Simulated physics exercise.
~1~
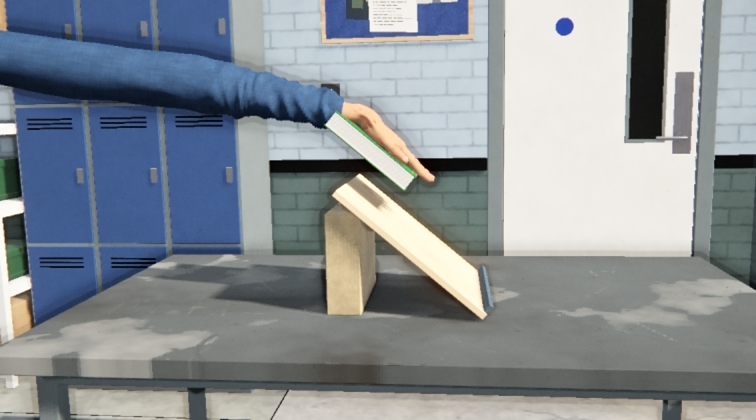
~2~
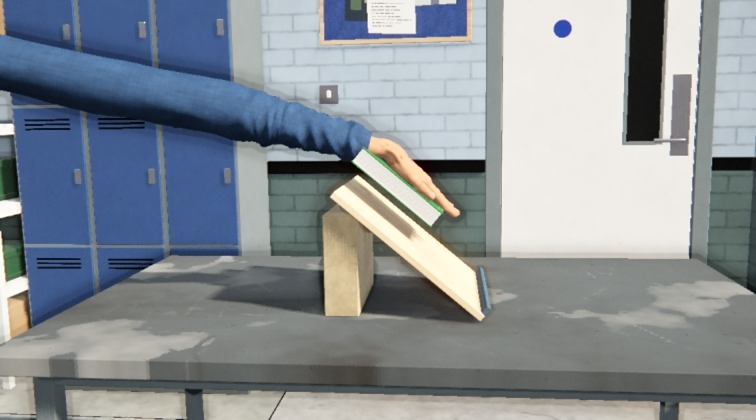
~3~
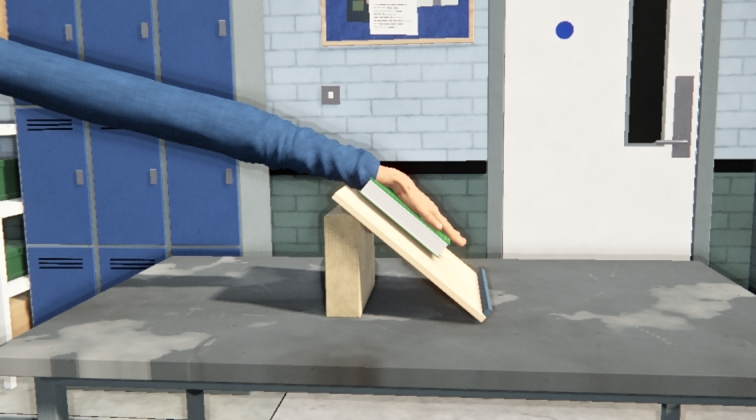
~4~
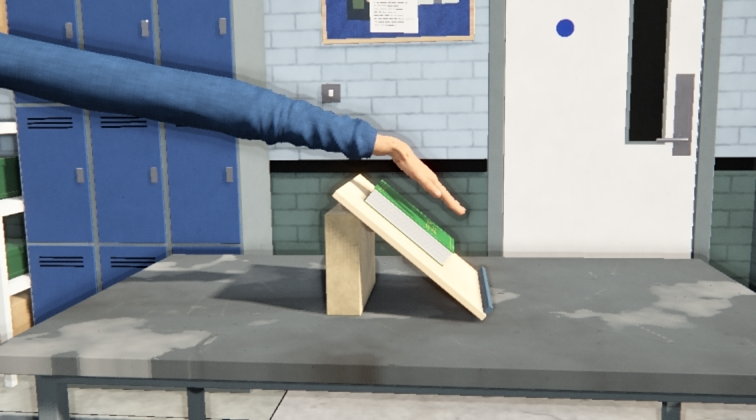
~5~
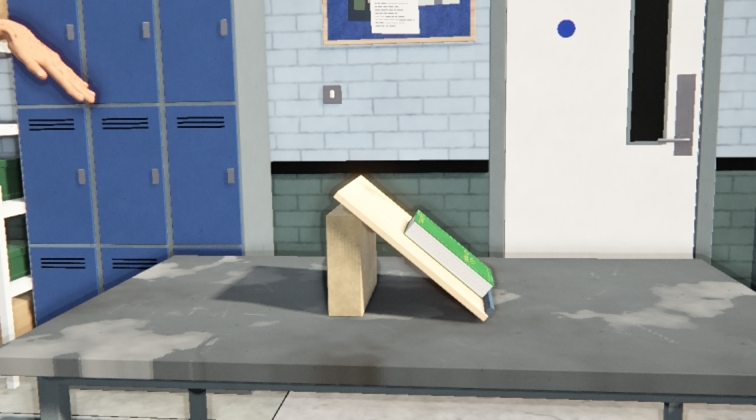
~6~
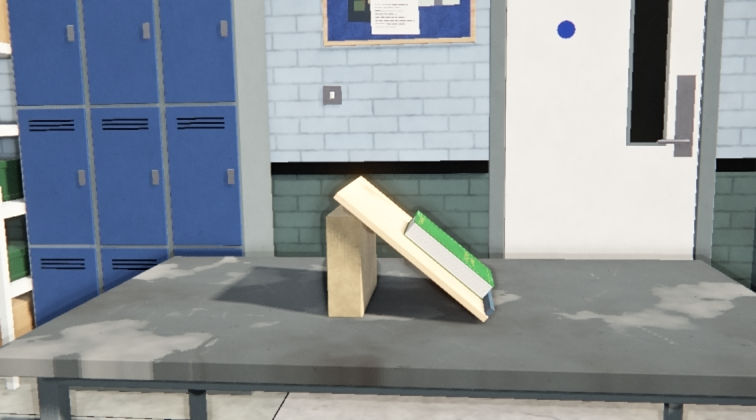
A hand setting a green book on a sloping board and letting go, the book sliding down to rest at the lower end.
